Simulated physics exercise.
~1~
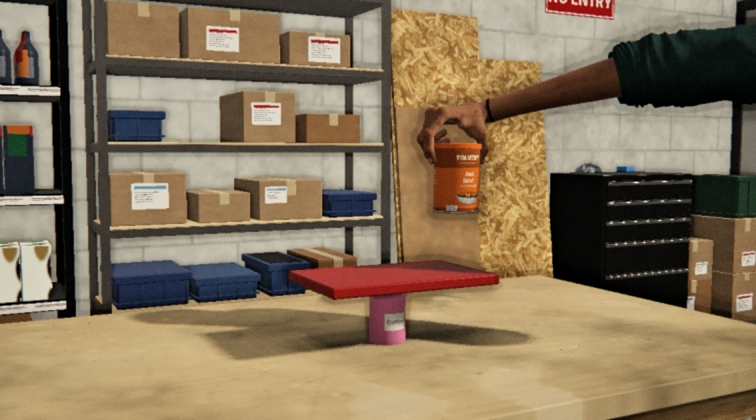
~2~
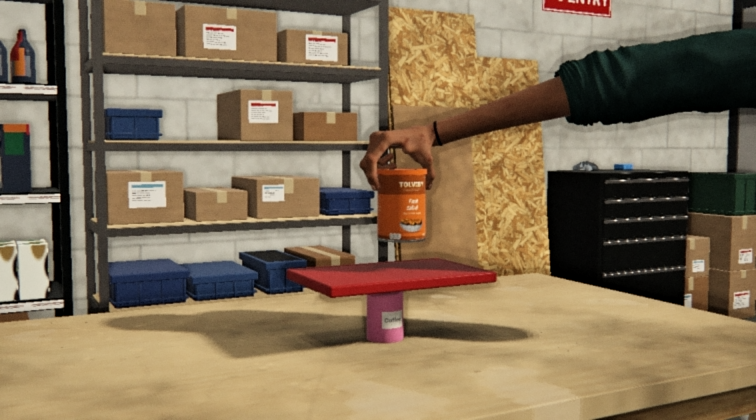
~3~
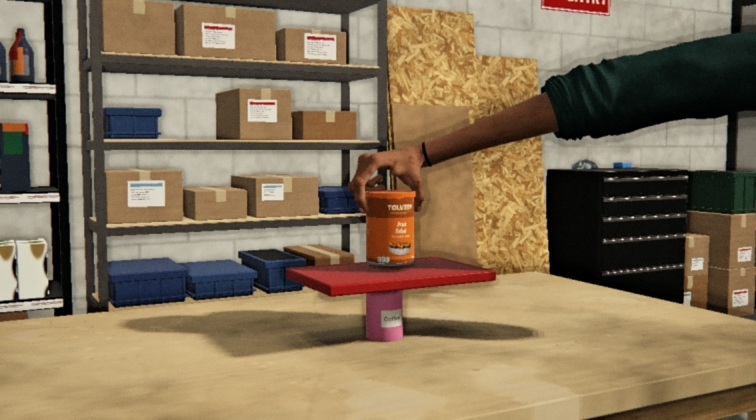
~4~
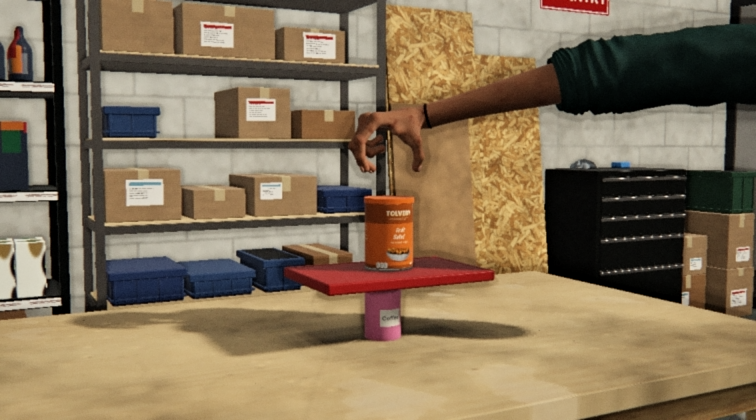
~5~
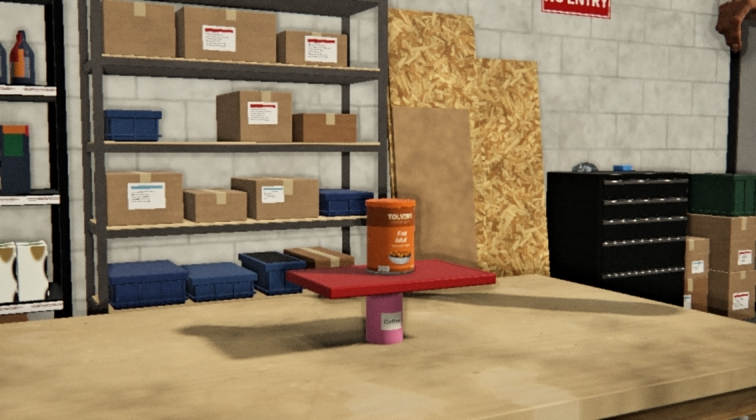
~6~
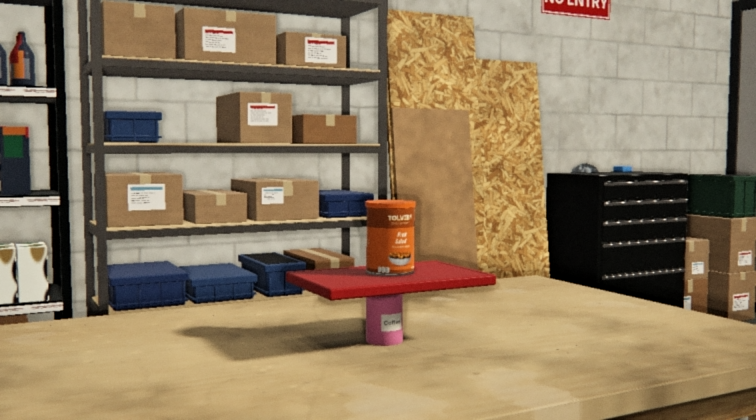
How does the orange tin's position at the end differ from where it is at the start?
At the start the orange tin is held in the air by a hand, above and to the right of the red lid's middle. At the end it stands upright on the lid, lower and further left, with no hand on it.
